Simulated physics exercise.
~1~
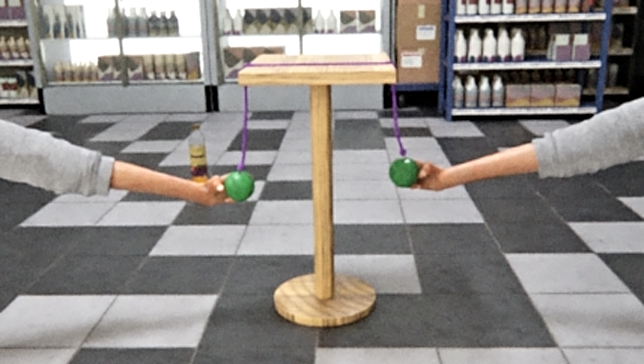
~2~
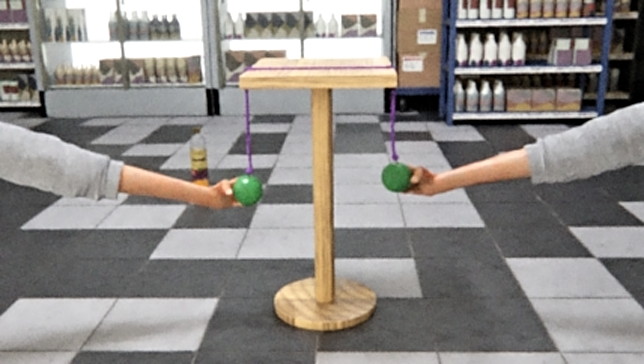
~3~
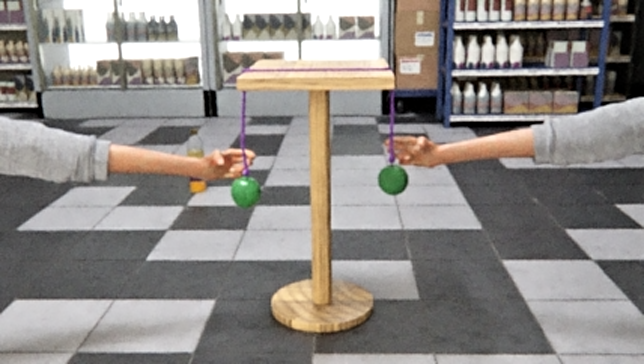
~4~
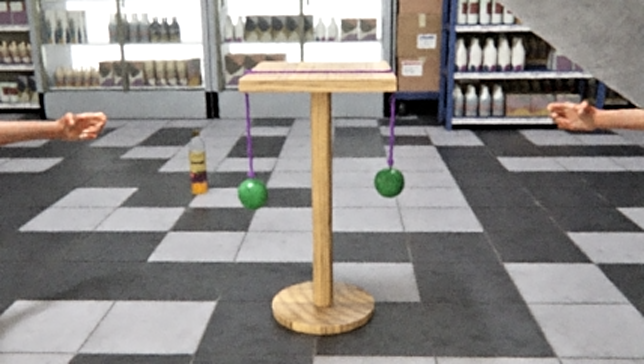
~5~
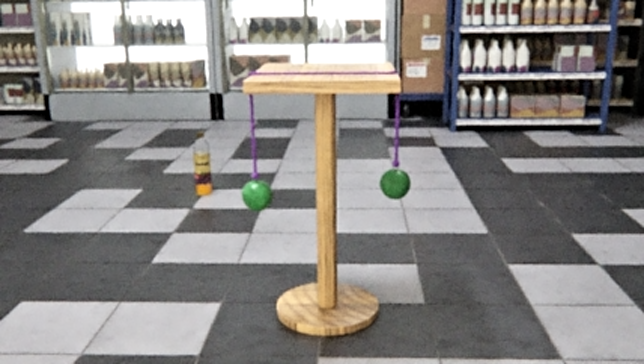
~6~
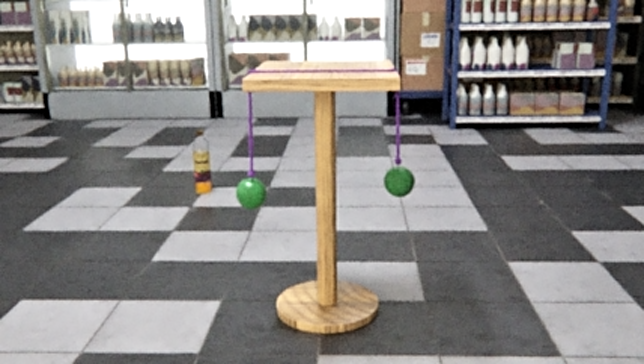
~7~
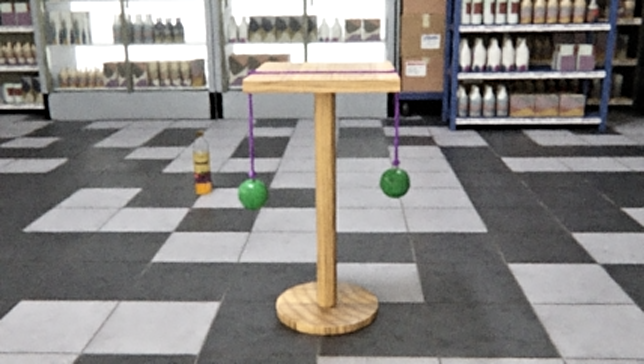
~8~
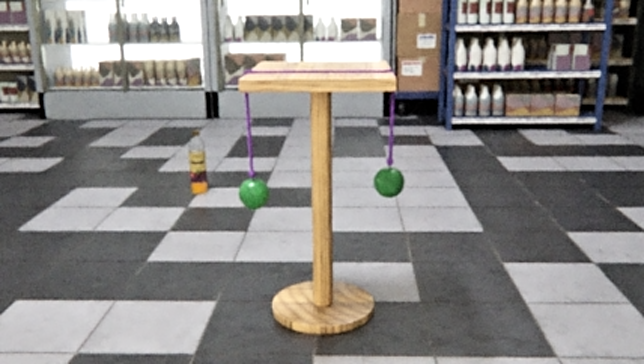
Two green apples hang from a single purple cord laid across the top of a small wooden side table, one on each side, the left slightly lower. The table stands on a round base on a grey and white checkered shop floor, seen from the front by a gently swaying camera, with shelves of bottles behind and a small bottle on the floor to the left. Two hands in grey sleeves hold the apples, then let go and draw back out of view. The apples sway only slightly, neither side sinks, and the cord ends up hanging still.
